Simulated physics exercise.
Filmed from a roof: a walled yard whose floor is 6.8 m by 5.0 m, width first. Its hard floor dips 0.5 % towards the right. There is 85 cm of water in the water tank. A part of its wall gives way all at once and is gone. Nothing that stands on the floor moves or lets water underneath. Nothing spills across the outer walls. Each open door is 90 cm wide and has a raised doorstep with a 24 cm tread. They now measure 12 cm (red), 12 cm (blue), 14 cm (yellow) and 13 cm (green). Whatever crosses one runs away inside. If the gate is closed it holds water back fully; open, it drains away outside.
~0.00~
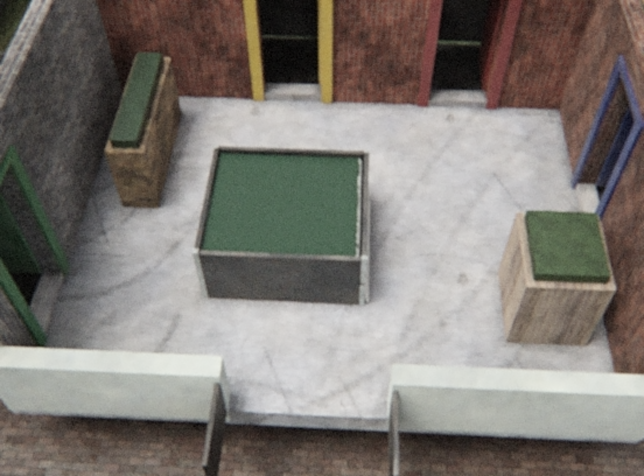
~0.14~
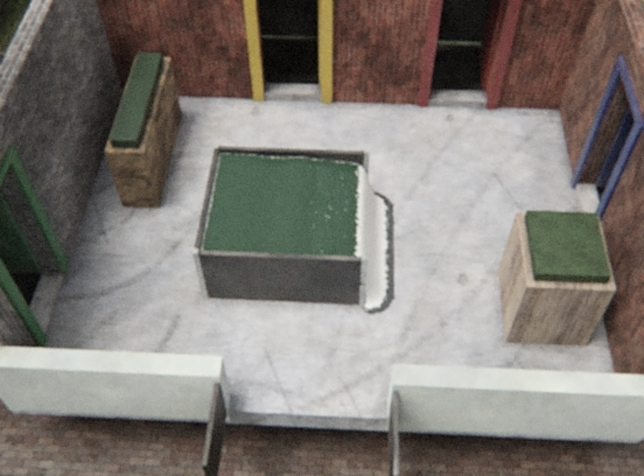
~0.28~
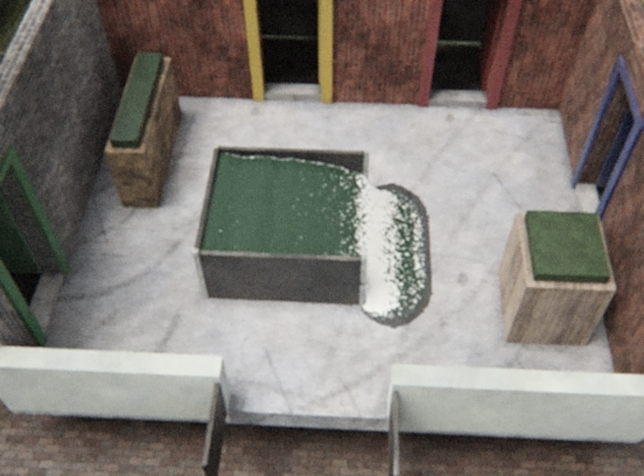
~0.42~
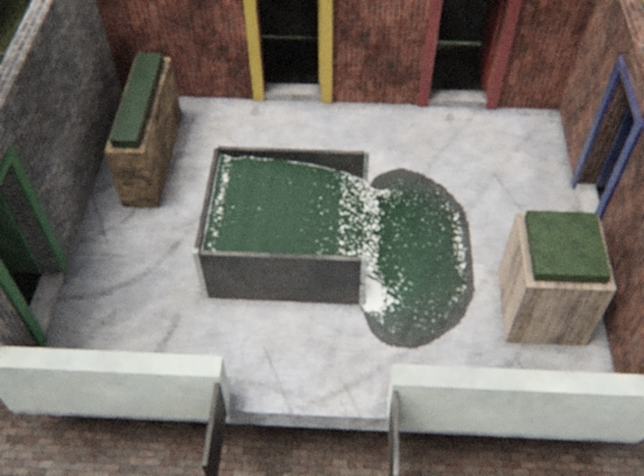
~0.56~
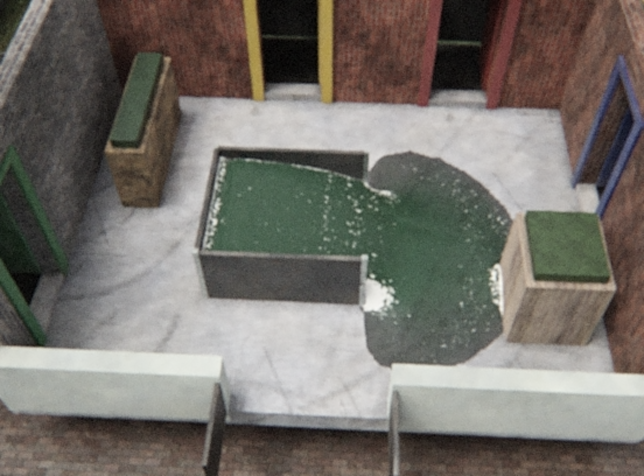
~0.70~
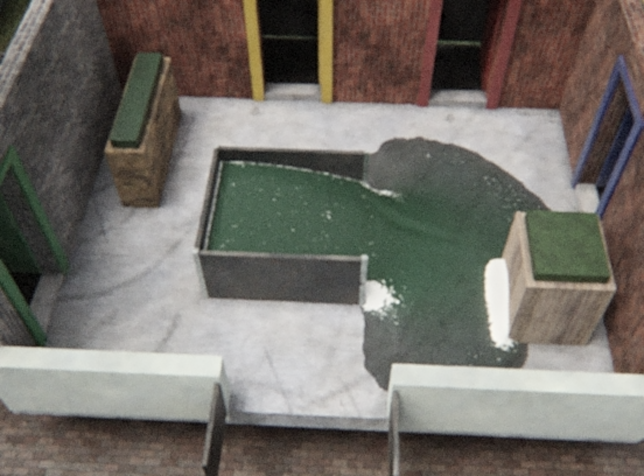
In the video, the right side of a dark tank of green water in a walled yard gives way, and water pours out, spreading in a widening dark pool across the pale floor and around a wooden block on the right.
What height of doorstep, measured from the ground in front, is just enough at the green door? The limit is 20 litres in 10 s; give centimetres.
Some 8.5 cm above the ground.
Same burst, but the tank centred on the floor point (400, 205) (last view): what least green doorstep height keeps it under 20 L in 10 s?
Some 7.0 cm.
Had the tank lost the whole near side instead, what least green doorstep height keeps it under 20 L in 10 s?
About 14.0 cm.
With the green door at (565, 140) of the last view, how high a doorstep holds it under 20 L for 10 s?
Roughly 23 cm.
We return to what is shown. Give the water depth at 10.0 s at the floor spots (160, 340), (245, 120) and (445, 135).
In that order: 7, 9 and 6 cm.
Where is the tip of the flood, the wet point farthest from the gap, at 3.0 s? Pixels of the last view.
Near (552, 115).
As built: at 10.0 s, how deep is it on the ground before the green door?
Some 6.5 cm.
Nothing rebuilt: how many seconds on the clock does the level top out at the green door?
At about 5.0 s.
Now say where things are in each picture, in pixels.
The first frame shows still water, 85 cm deep, in the water tank at (286, 204); the green door at (28, 259) is dry.
In the second frame, water pours out at (362, 232) and has run 0.4 m, to (388, 294); about 11 cm deep outside, 85 cm at the back.
In the third frame, the front is at (426, 287), 0.8 m from the gap at (361, 236); 1.5 m2 of floor is wet, 84 cm left at the back.
In the fourth frame, the front is at (468, 281), 1.4 m from the gap at (361, 238); 3.1 m2 of floor is wet, 76 cm left at the back.
In the fifth frame, the gap is at (361, 238), the front 2.0 m out at a hidden place; the back of the water tank holds 72 cm.
In the sixth frame, water pours out at (361, 239) and has run 2.7 m, to a hidden place; about 8 cm deep outside, 70 cm at the back; the green door at (28, 259), 4.0 m from the gap, is still 3.9 m from the nearest water.
After 1.4 s water covers 40 % of the floor, deepest (48 cm) near (487, 286); it has not reached the green door.
After 3.0 s water covers 50 % of the floor, deepest (36 cm) near (552, 115); it has not reached the green door.
After 10.0 s water covers 95 % of the floor, deepest (14 cm) near (82, 225); 6 cm at the green door, 2 litres in over its 13 cm doorstep.
At the green door as built, the water arrived by 4.3 s and peaked near 15 cm at 5.0 s.
Run again over the same 10 s with other heights there, 44 litres in over 6.5 cm, 7 litres over 10.5 cm. The limit of 20 litres is kept from about 8.5 cm up.
